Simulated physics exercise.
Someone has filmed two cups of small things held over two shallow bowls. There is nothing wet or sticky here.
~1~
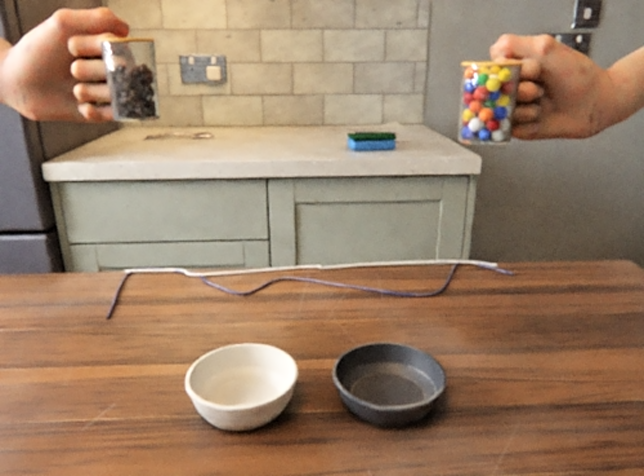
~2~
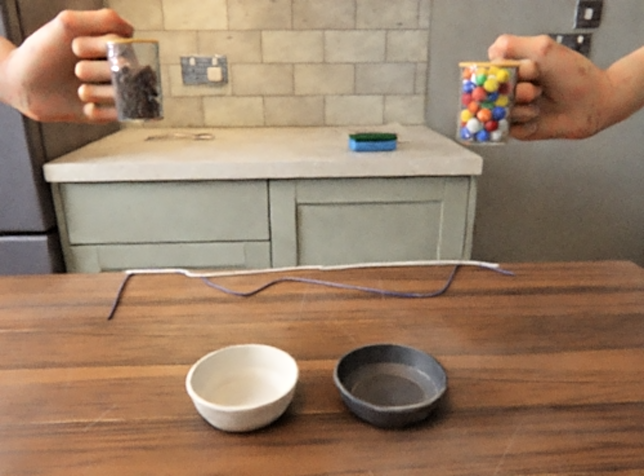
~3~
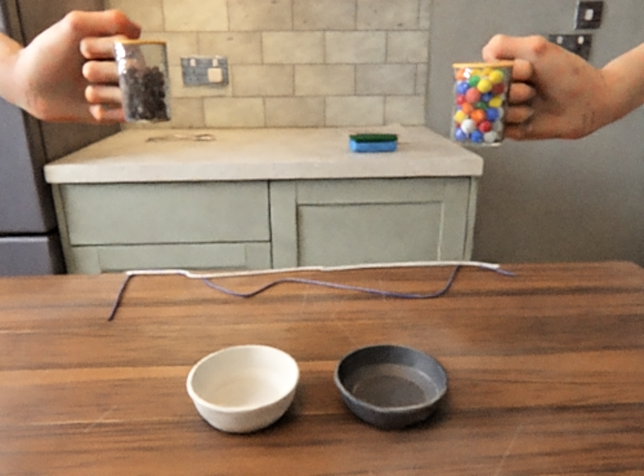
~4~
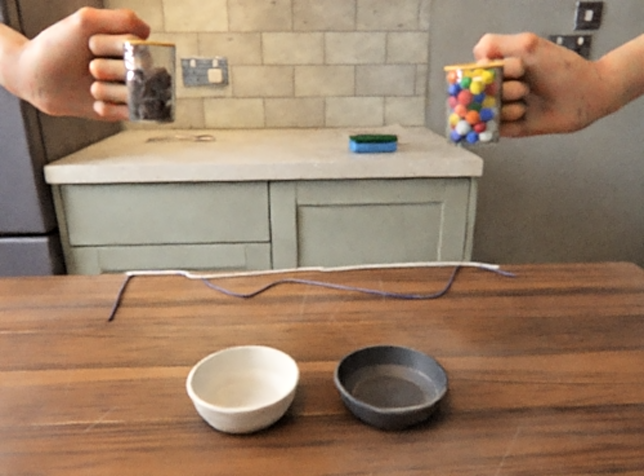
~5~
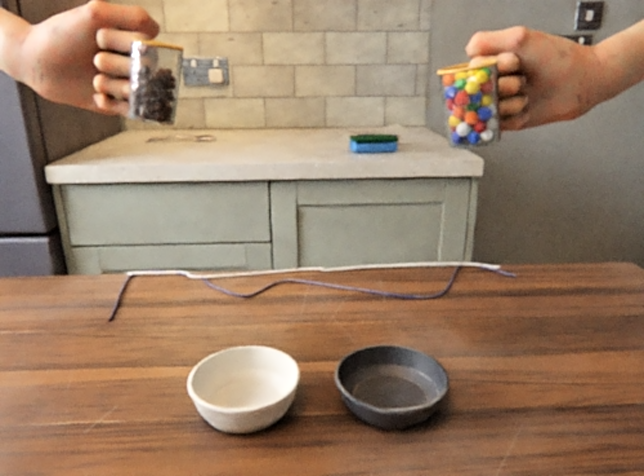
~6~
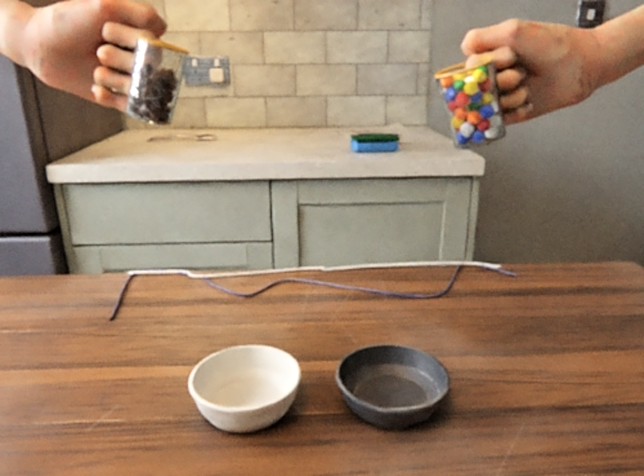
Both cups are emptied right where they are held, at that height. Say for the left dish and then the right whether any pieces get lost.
In the end left dish: Expect some spillage there. Right dish: Expect some spillage there.
Then, 0.35 s later than the last frame, left, every one still in the cup; right, every one still in the cup.
Then, 0.79 s later than the last frame, left, every one still in the cup; right, almost all still in the cup, just a few in the air.
Then, 1.27 s later than the last frame, left, the larger part still in the cup, roughly a quarter in the air; right, roughly half still in the cup, about a tenth in the dish, just a few outside the dish, roughly a third in the air.
When it is over, left, the larger part in the dish, about a tenth outside the dish; right, the larger part in the dish, roughly a quarter outside the dish.
